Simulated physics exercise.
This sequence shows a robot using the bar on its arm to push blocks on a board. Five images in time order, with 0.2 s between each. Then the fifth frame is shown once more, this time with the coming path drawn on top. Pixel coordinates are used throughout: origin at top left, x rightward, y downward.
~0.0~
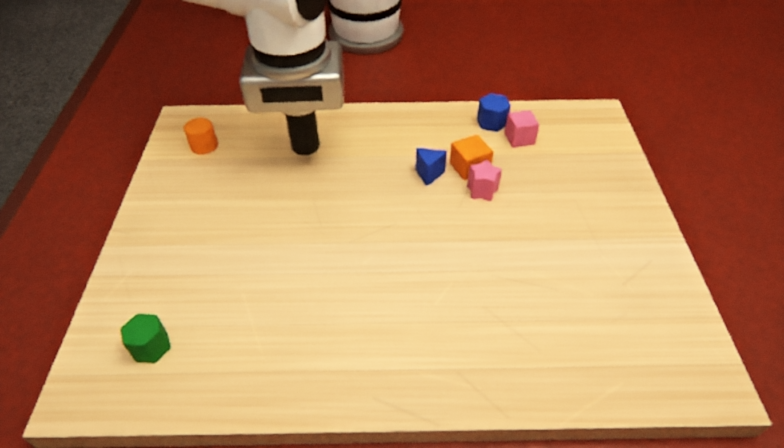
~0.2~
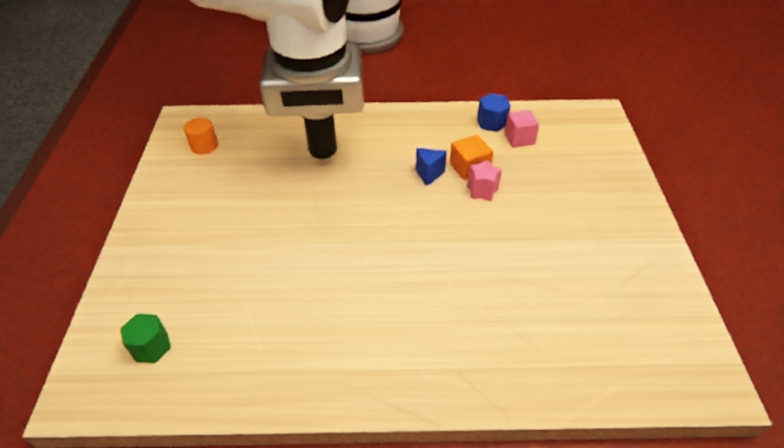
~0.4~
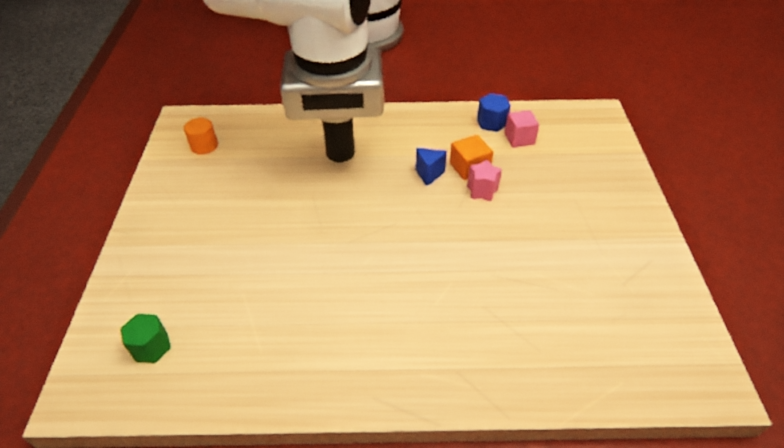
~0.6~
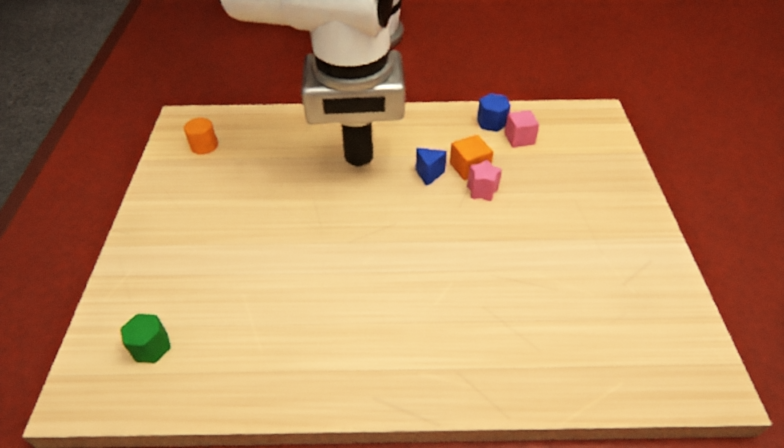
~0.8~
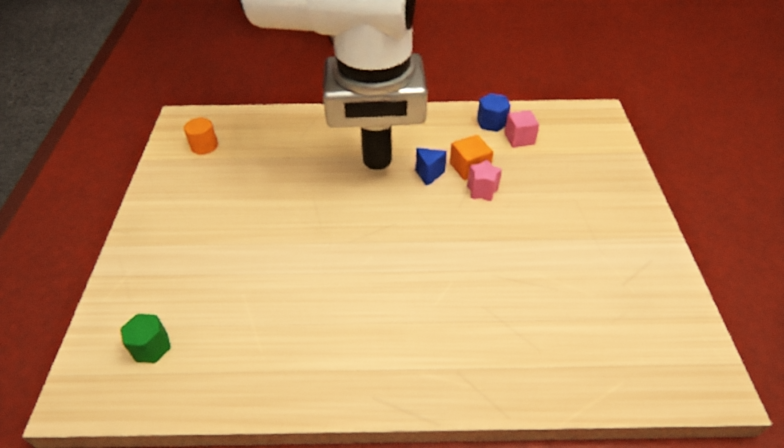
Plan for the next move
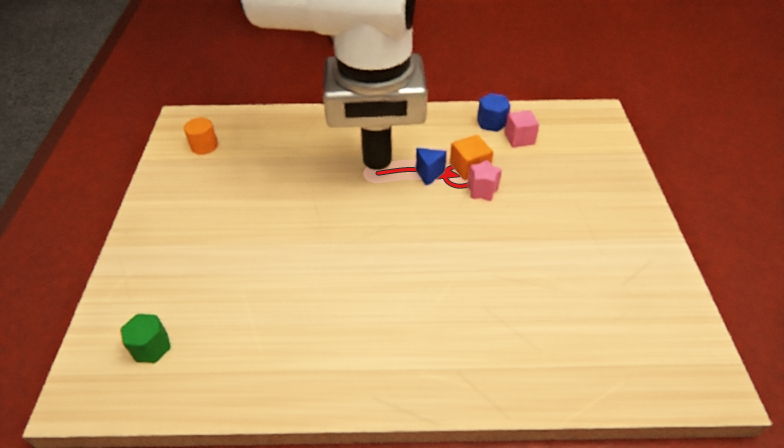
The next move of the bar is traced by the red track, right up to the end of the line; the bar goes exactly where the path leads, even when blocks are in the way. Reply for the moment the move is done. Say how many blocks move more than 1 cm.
Moved: 3 or more.
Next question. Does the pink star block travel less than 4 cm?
Yes, that is what happens.
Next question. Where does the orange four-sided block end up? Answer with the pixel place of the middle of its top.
The spot you're after is about (492, 145) in the image.
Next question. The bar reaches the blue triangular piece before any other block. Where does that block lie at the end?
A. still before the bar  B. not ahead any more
A
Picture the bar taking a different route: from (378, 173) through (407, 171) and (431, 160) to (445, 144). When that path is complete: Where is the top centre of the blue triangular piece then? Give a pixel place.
Its top middle: (450, 153).
The line goes from (378, 173) via (419, 170), ending at (459, 176).
On the path given first. One third of the way, bar at (406, 158); blue triangular piece at (433, 154).
Two thirds of the way, bar at (433, 159); blue triangular piece at (456, 158), turned 50° clockwise.
At the end, bar at (461, 164); blue triangular piece at (485, 165), turned 45° clockwise; orange four-sided block at (492, 145), turned 35° anticlockwise; pink star block at (504, 180).
